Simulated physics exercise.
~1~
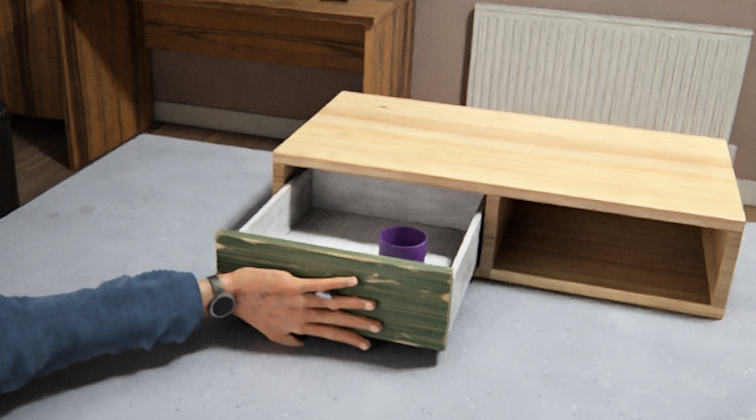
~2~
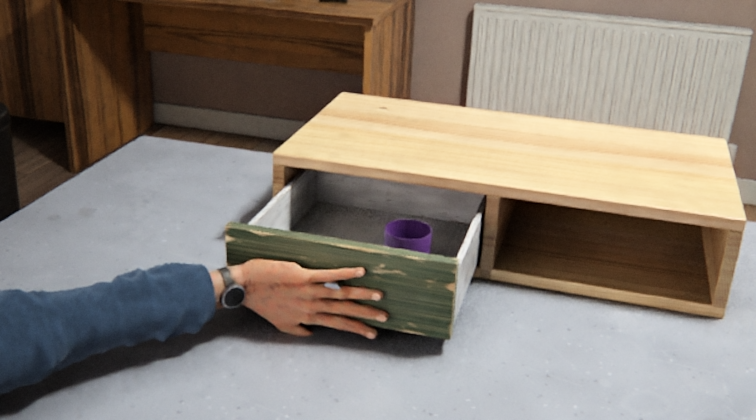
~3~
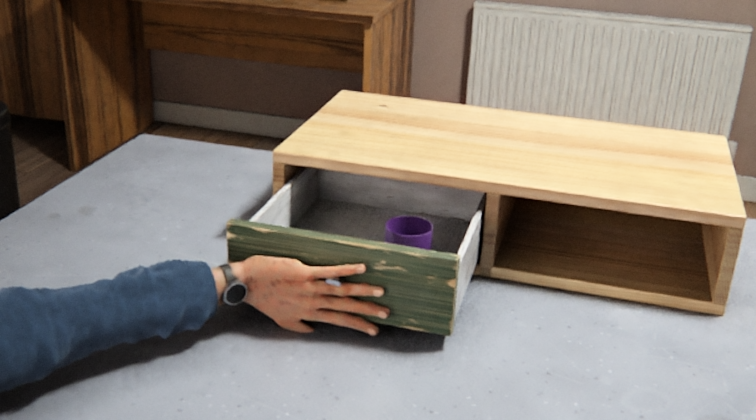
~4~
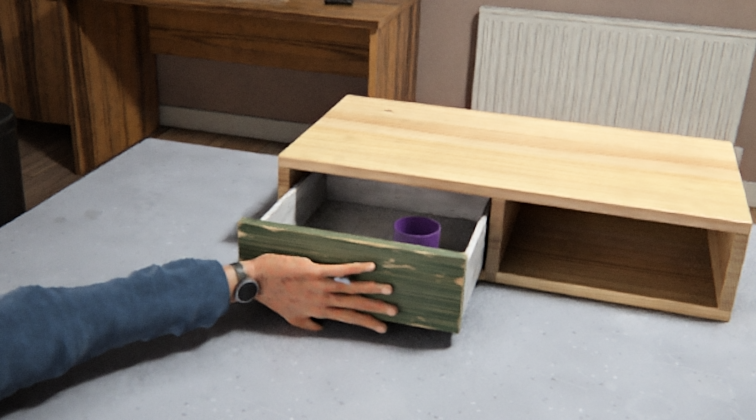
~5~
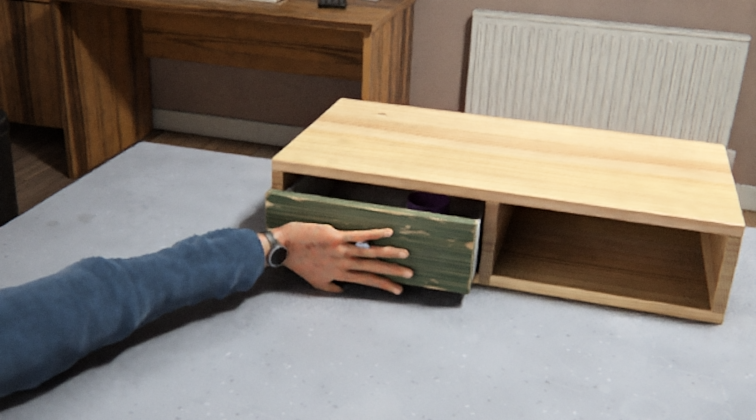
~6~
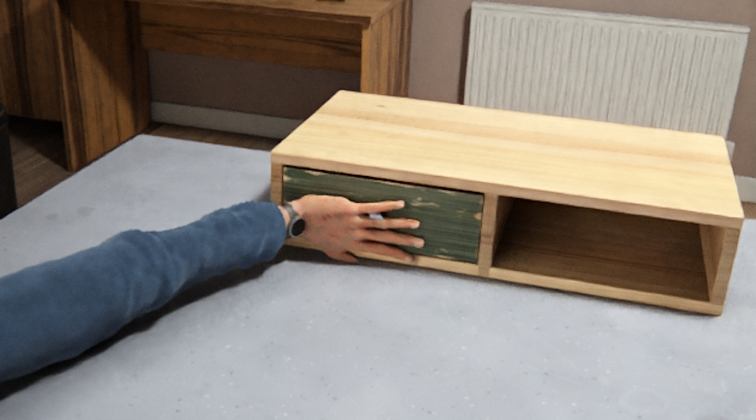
A green, worn-looking drawer with pale sides stands open at the left of a light wooden chest, with a purple beaker inside it and an empty compartment to its right. The chest rests on a grey surface, seen from slightly above by a gently swaying camera, with a brown desk and a white radiator behind. A hand in a blue sleeve, wearing a watch, lies flat against the drawer front. It eases the drawer inwards slightly, then pushes it farther, carrying the beaker back under the top. Finally, the drawer closes, hiding the beaker, with the hand still on its front.
